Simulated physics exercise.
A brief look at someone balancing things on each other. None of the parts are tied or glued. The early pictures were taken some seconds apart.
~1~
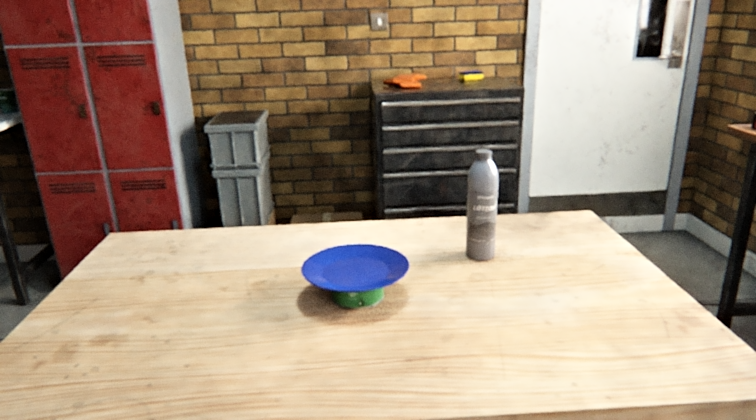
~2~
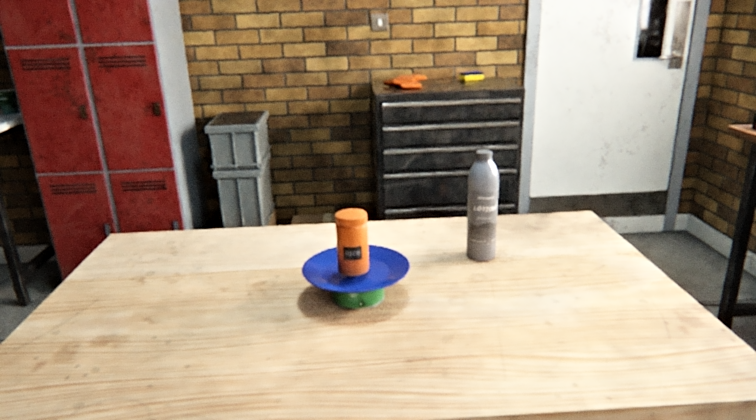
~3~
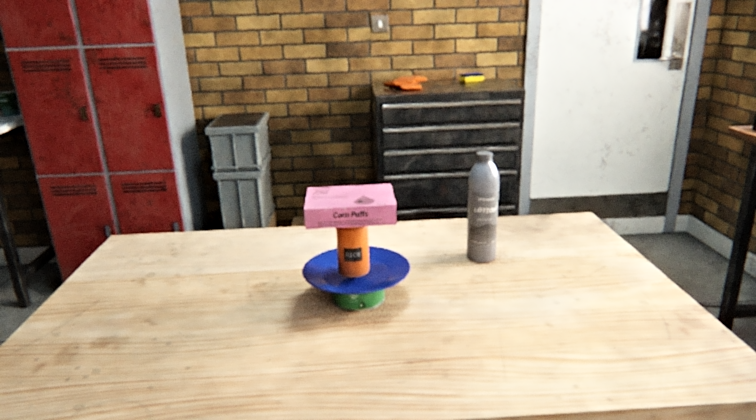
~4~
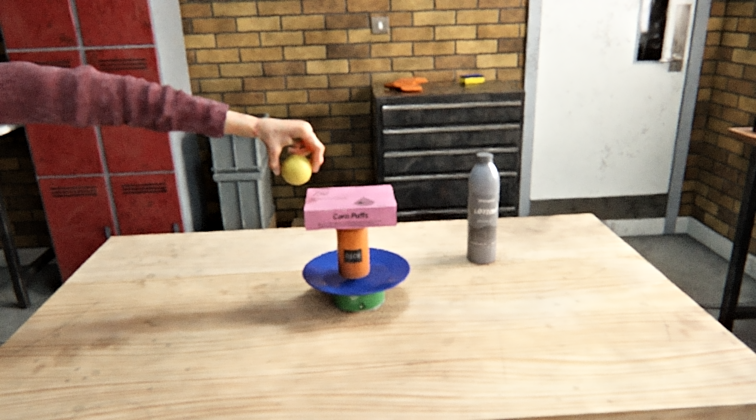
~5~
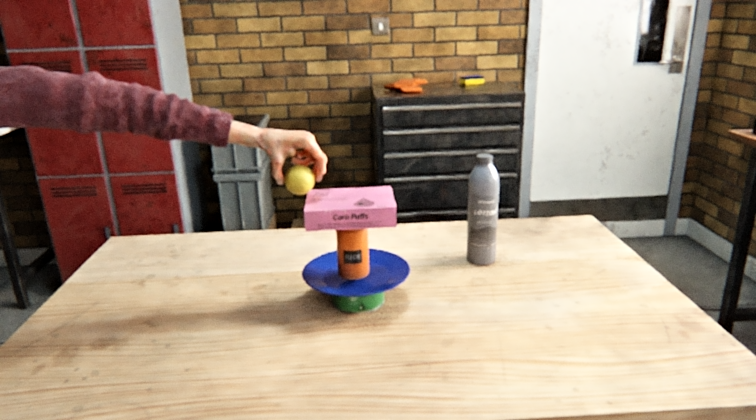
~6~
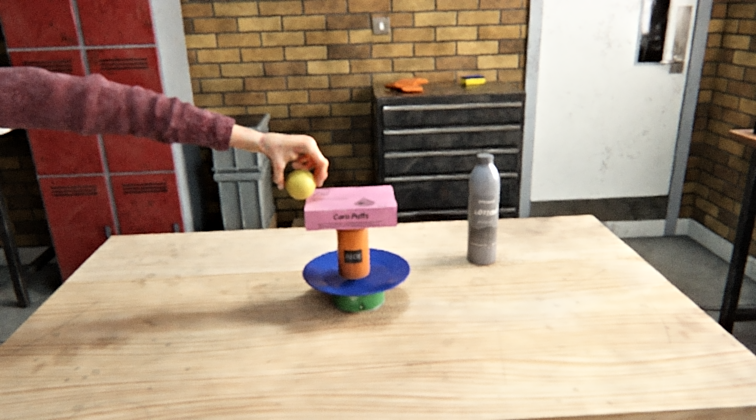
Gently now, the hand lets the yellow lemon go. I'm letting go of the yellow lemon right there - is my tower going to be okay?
It will not remain standing.
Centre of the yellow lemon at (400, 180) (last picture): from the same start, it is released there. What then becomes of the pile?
Observed: Pile falls.
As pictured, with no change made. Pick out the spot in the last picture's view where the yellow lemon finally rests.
Near (268, 296).
Then, 0.30 s past the last view, yellow lemon displaced a little near (289, 198); pink packet rocked 9° from its first pose.
Then, 0.40 s past the last view, yellow lemon now fallen; pink packet rocked 3° from its first pose.
Then, 0.50 s past the last view, things are still on the move.
Finally, fallen, yellow lemon; the other 5 still in place. Final places as the last picture's camera would see them, yellow lemon near (267, 296). The pile comes apart.
